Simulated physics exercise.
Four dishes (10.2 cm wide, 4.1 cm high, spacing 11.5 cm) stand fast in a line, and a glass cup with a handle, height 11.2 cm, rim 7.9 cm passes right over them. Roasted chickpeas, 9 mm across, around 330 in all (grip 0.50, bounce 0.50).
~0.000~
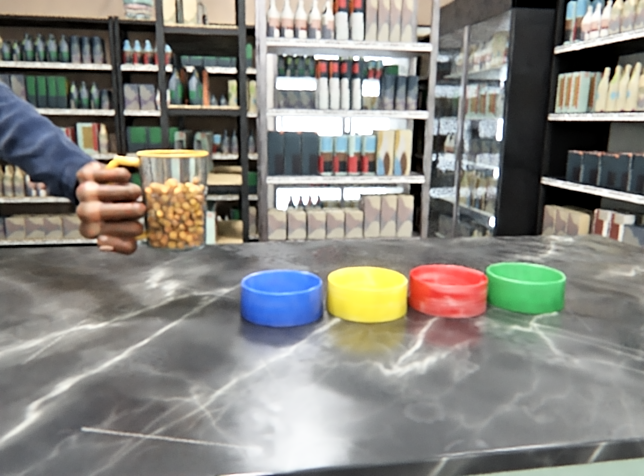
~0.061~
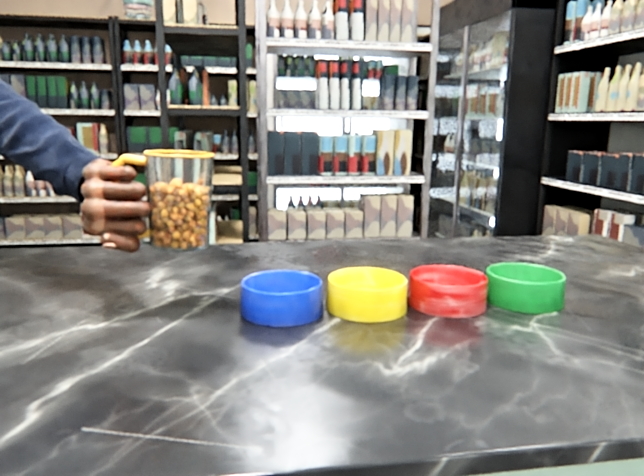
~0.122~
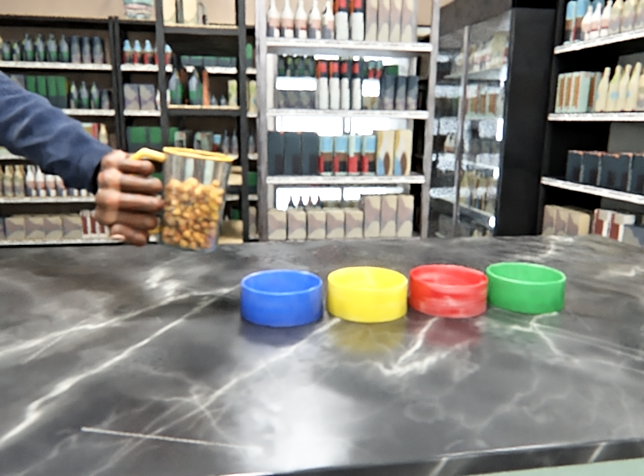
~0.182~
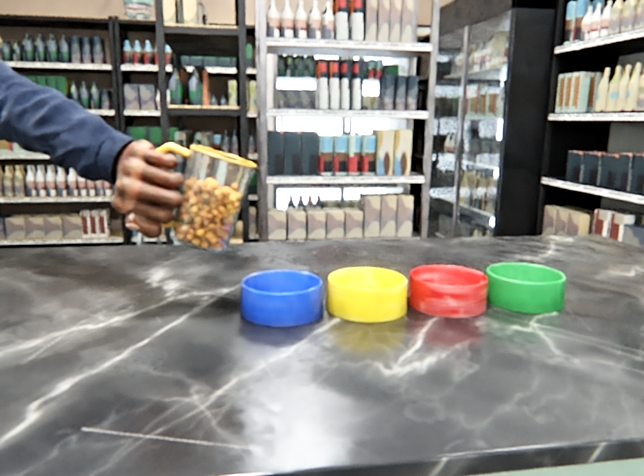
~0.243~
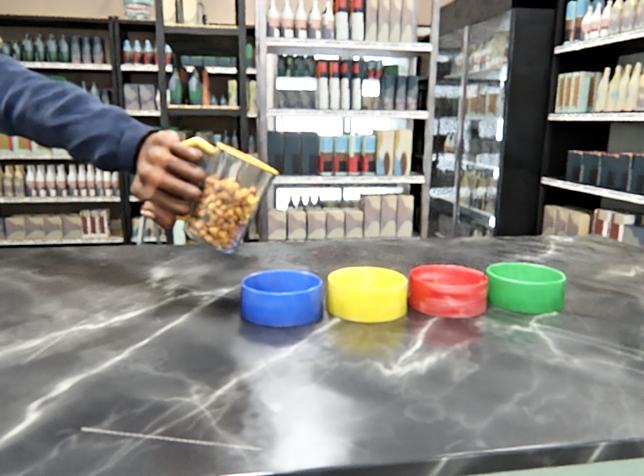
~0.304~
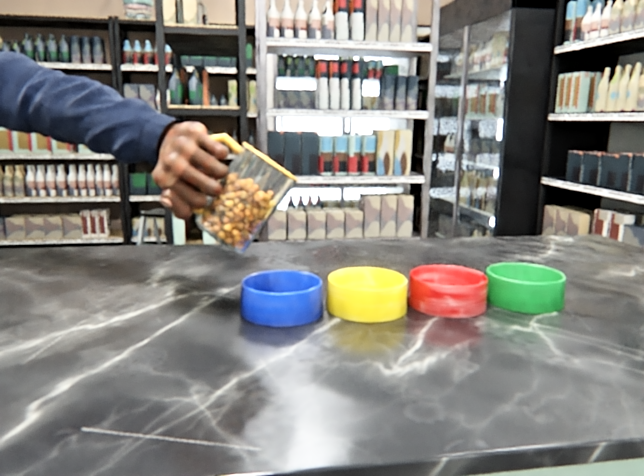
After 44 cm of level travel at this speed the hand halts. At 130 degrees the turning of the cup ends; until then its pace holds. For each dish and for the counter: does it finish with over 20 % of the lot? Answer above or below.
Red dish: Above; blue dish: Below; green dish: Above; yellow dish: Below; on the counter: Below.
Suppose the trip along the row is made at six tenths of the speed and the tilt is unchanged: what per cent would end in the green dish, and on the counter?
In that case green 0; counter 20.
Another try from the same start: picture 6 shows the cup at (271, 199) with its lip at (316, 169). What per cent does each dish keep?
Red 0, blue 0, green 80, yellow 0.
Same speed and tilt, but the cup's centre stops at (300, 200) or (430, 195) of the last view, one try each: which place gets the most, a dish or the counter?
The winner: Yellow, then red.
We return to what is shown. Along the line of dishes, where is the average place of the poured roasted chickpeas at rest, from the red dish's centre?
About 7 cm to its right.
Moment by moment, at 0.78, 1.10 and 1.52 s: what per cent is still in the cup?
About 100, 25, 0.
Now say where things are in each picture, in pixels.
In the first picture, cup at (175, 200), tilt 0 degrees, lip at (207, 154), moved 0.0 cm; middle of the pieces at (173, 213); blue dish at (282, 282); yellow dish at (367, 279); red dish at (448, 276); green dish at (525, 273).
In the second picture, cup at (180, 200), tilt 2 degrees, lip at (213, 155), moved 0.5 cm; middle of the pieces at (177, 213).
In the third picture, cup at (193, 200), tilt 9 degrees, lip at (232, 160), moved 2.2 cm; middle of the pieces at (189, 212).
In the fourth picture, cup at (211, 200), tilt 17 degrees, lip at (255, 166), moved 4.3 cm; middle of the pieces at (204, 211).
In the fifth picture, cup at (228, 200), tilt 26 degrees, lip at (276, 173), moved 6.4 cm; middle of the pieces at (220, 210).
In the sixth picture, cup at (246, 199), tilt 35 degrees, lip at (297, 180), moved 8.6 cm; middle of the pieces at (236, 208); blue dish at (282, 282); yellow dish at (367, 279); red dish at (448, 276); green dish at (525, 273). The cup turns about 140 degrees a second and travels 35 cm a second.
After 0.78 s, tilt 102 degrees; cup holds 100 %.
Then, at 1.10 s, tilt 130 degrees; cup holds 25 %, red 45 %, green 10 %.
After 1.52 s, tilt 130 degrees; cup holds 0 %, red 40 %, green 45 %.
By 1.8 s all is still; red 40 %, blue 0 %, green 45 %, yellow 0 %, counter 10 %.
